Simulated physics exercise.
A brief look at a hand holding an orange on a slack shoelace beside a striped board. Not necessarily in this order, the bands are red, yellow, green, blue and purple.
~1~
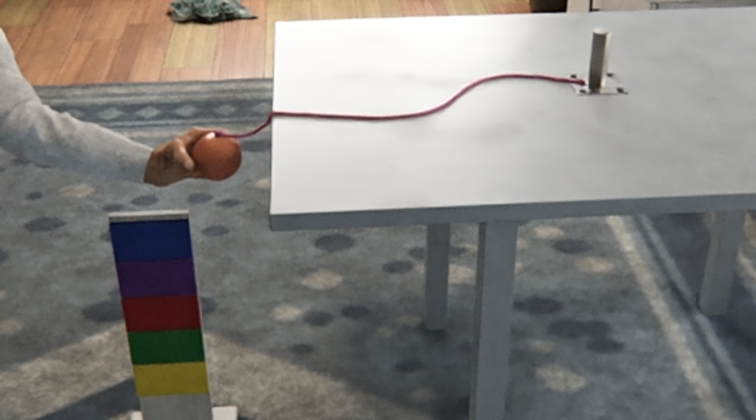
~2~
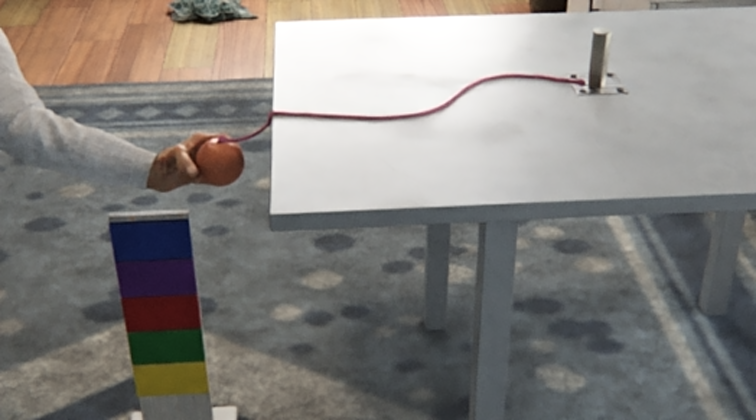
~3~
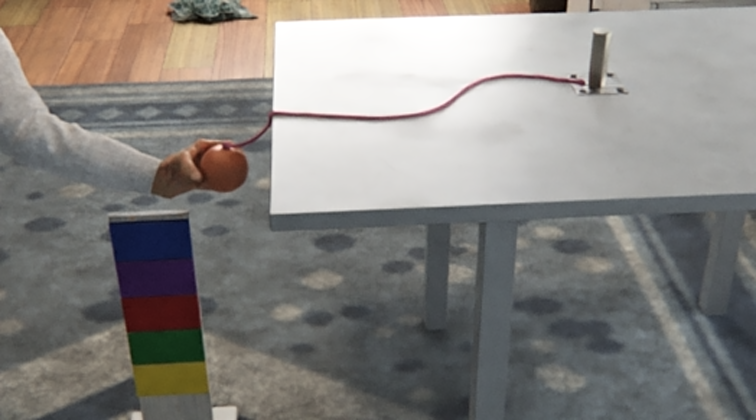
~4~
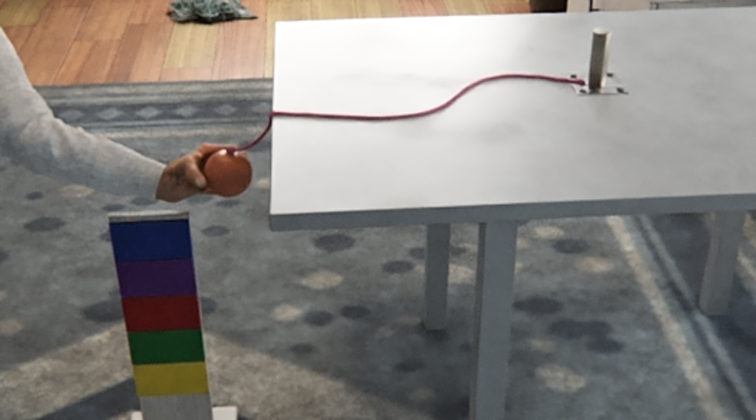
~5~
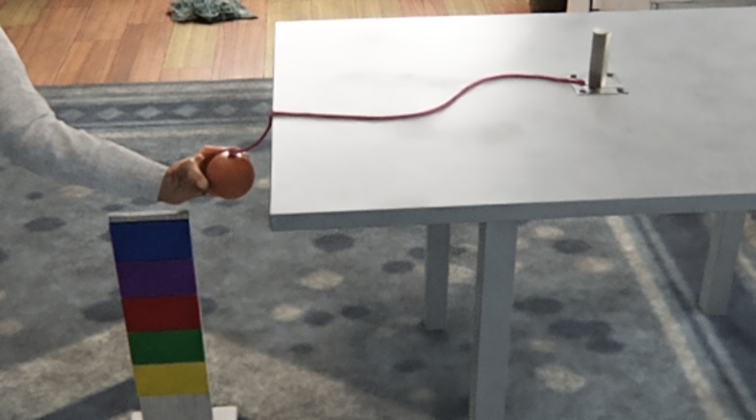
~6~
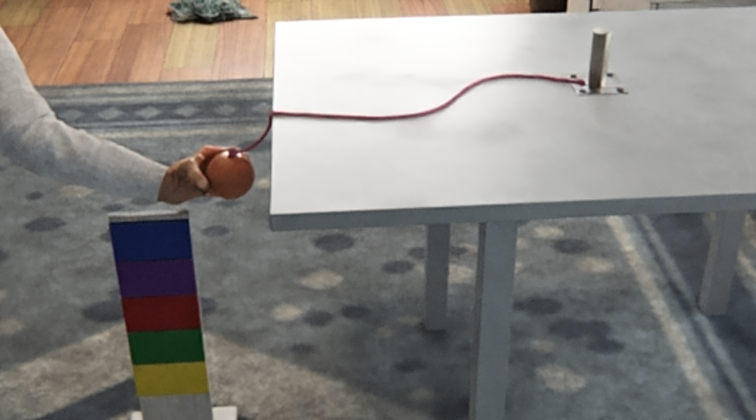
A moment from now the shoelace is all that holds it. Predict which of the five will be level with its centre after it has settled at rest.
I predict blue.
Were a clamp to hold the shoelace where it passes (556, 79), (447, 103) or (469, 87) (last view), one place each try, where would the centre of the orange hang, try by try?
First try near (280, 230), second near (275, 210), third near (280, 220).
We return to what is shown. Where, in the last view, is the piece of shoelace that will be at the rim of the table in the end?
At (310, 115).
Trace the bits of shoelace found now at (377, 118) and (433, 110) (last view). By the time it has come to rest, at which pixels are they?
The first finishes about (334, 107) and the second about (392, 102).
Early on, orange near (284, 222); level with blue.
Midway, orange near (262, 230); level with blue.
Finally, orange near (281, 232); level with blue. At blue.
